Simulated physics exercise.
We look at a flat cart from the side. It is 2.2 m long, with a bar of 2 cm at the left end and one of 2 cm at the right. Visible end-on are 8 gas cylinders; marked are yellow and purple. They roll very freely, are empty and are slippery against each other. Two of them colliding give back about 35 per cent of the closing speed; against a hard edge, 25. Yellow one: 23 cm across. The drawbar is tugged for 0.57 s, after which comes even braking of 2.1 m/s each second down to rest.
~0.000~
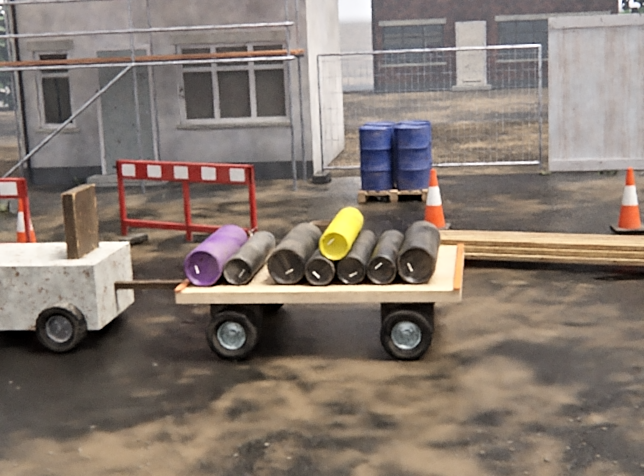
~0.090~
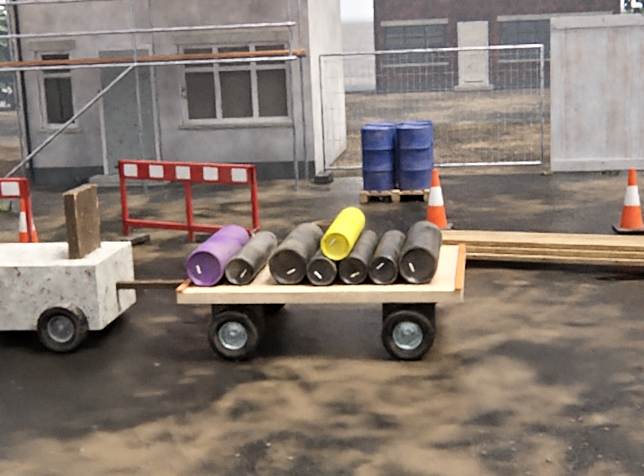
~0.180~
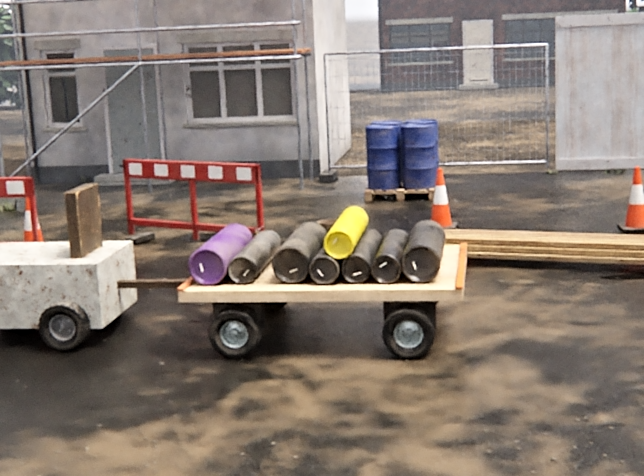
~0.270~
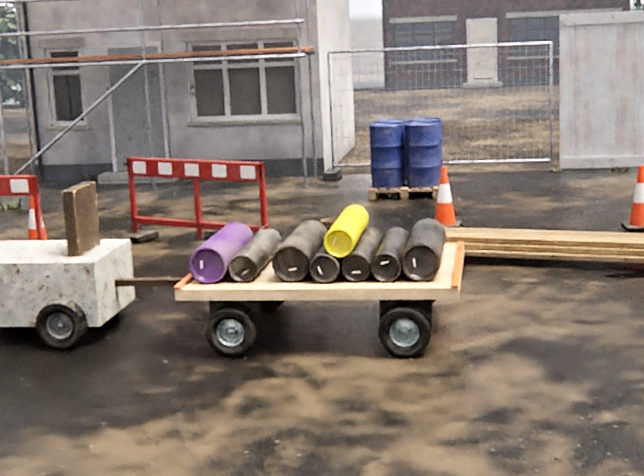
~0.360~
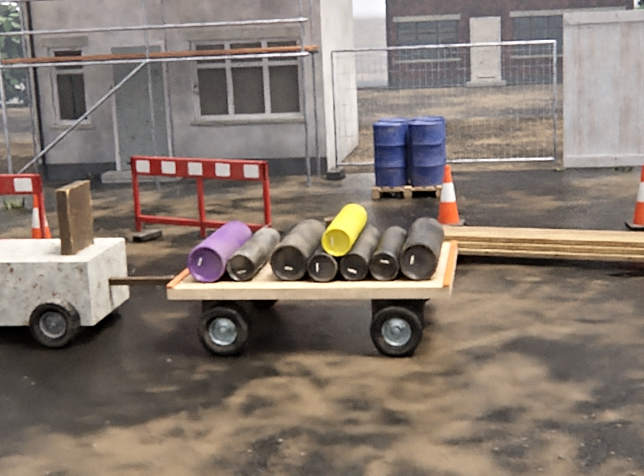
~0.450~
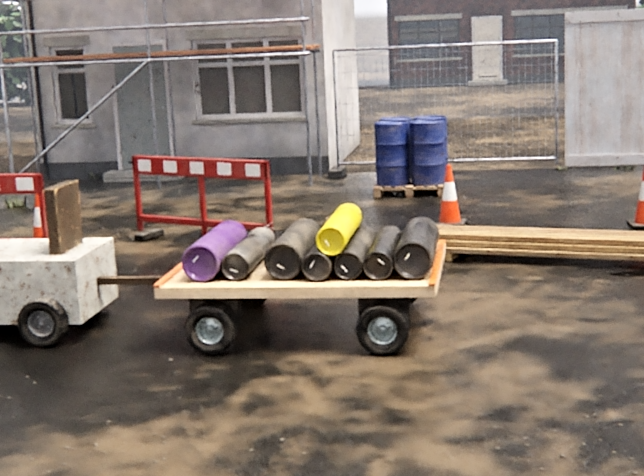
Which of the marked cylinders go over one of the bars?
Most likely yellow stays in the load. Most likely purple stays in the load.
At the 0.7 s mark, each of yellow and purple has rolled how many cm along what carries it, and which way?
Yellow 35 cm right, purple 40 cm right.
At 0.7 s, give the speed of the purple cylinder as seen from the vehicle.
Close to 1.0 m/s at that moment.
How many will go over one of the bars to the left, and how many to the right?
Left 0, right 1.
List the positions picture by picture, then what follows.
Yellow (334, 246), purple (202, 268); left bar at (178, 291); cart at rest; 7 of the 8 make up the bottom layer on the deck, in the first frame.
Yellow (336, 246), purple (204, 268); left bar at (179, 291); cart moving left at 0.2 m/s, in the second frame.
Yellow (339, 245), purple (207, 267); left bar at (181, 290); cart moving left at 0.5 m/s, in the third frame.
Yellow (339, 243), purple (207, 265); left bar at (177, 288); cart moving left at 0.8 m/s, in the fourth frame.
Yellow (337, 242), purple (205, 264); left bar at (170, 287); cart moving left at 1.2 m/s, in the fifth frame.
Yellow (331, 241), purple (200, 264); left bar at (156, 286); cart moving left at 1.5 m/s, in the sixth frame.
Then, 0.7 s in, yellow is up on others, 50 cm from the right bar, rolling right along the cart; purple is on the deck, 50 cm from the left bar, rolling right along the cart; 1 of 8 is off.
Then, 0.9 s in, yellow is up on others, 40 cm from the right bar, rolling right along the cart; purple is on the deck, 70 cm from the left bar, rolling right along the cart; 1 of 8 is off.
Then, 2.4 s in, yellow is up on others, 60 cm from the right bar, rolling left along the cart; purple is on the deck, 55 cm from the left bar, rolling left along the cart; 1 of 8 is off.
In the end (5.1 s), yellow is up on others, 100 cm from the left bar; purple is on the deck, 10 cm from the left bar; 1 of 8 is off.
